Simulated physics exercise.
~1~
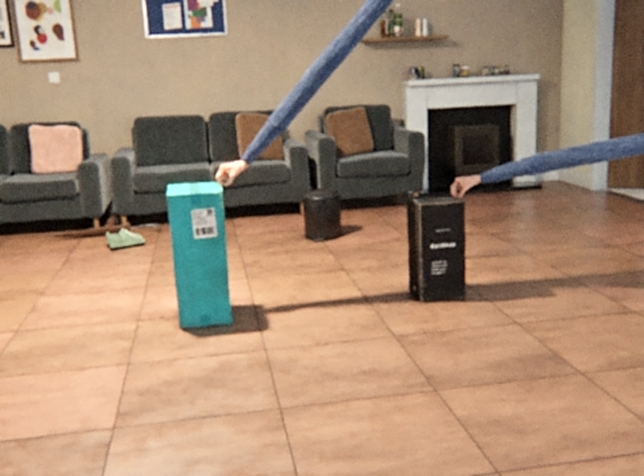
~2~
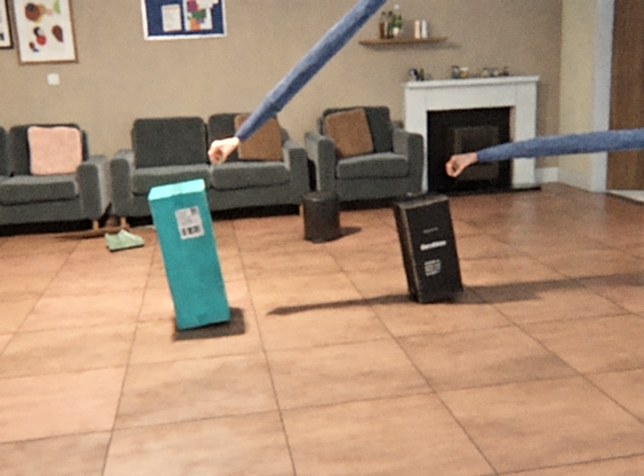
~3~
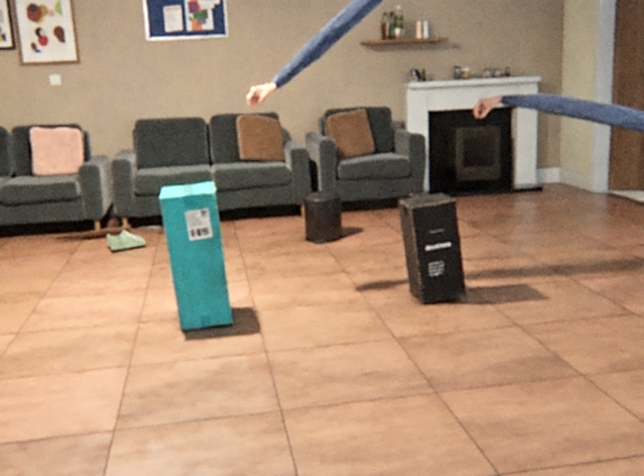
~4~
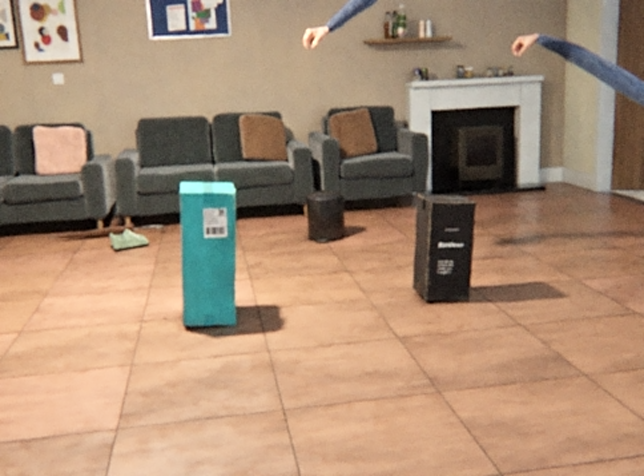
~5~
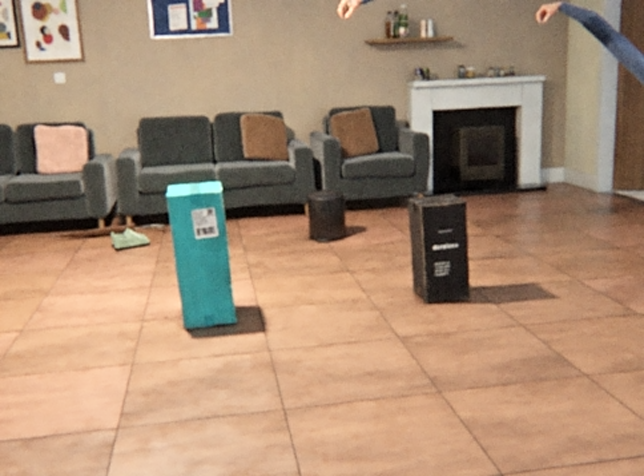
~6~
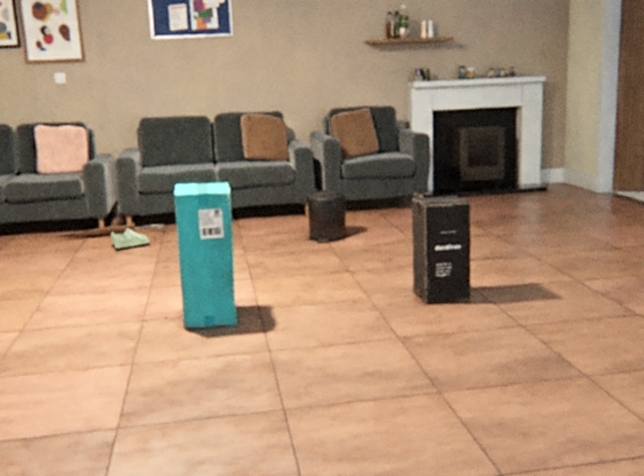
Turquoise parcel and black box rocking on a tiled floor after two hands let go and withdraw, both settling upright.
